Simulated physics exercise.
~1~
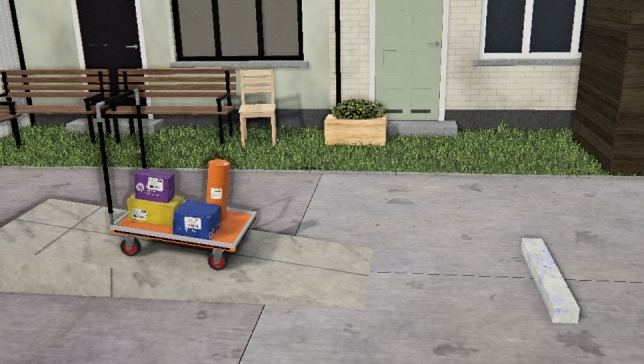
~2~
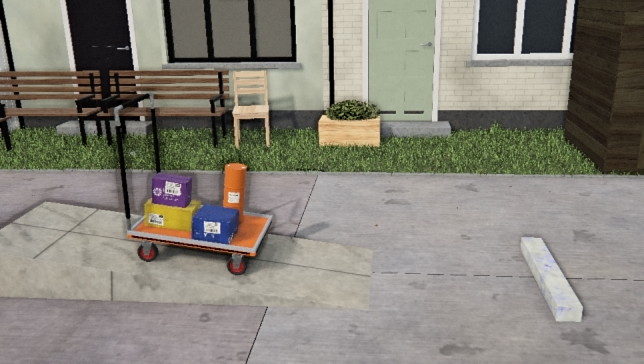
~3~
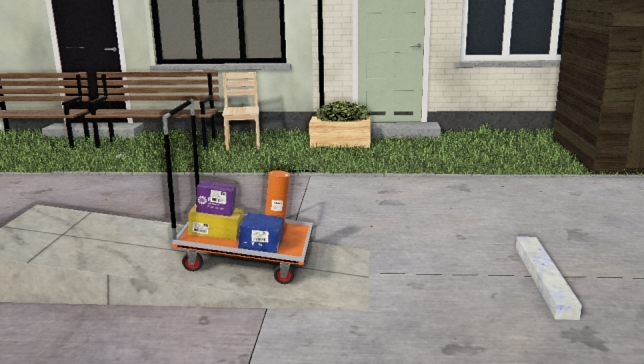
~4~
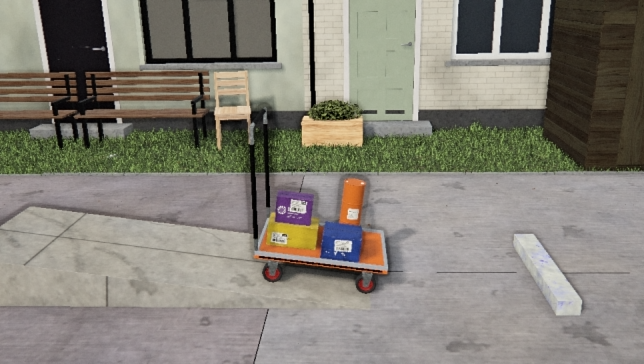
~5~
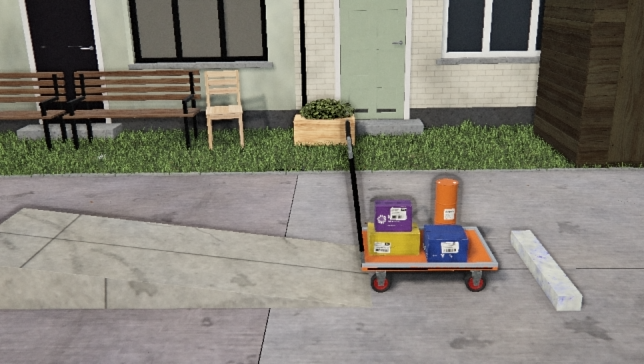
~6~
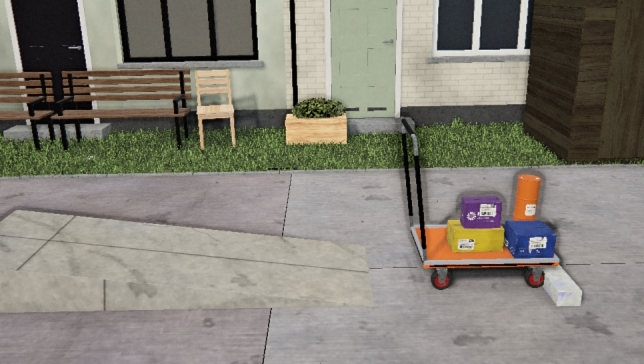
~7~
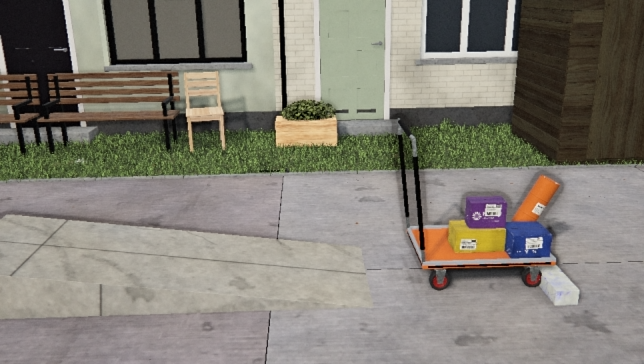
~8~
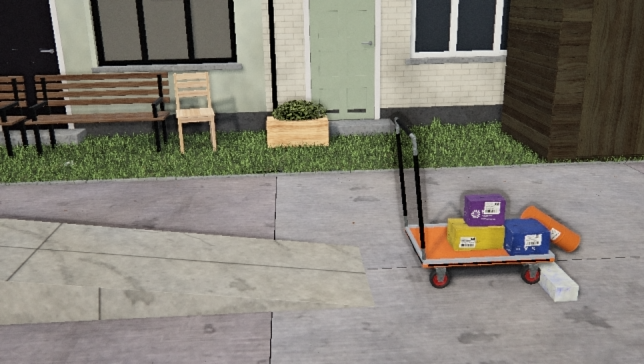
The clip shows a trolley loaded with purple, yellow and blue parcels and an orange canister rolling right down a low ramp and across flat paving to a pale kerb, where it stops; the canister topples over the right end, while the three parcels stay on the deck.
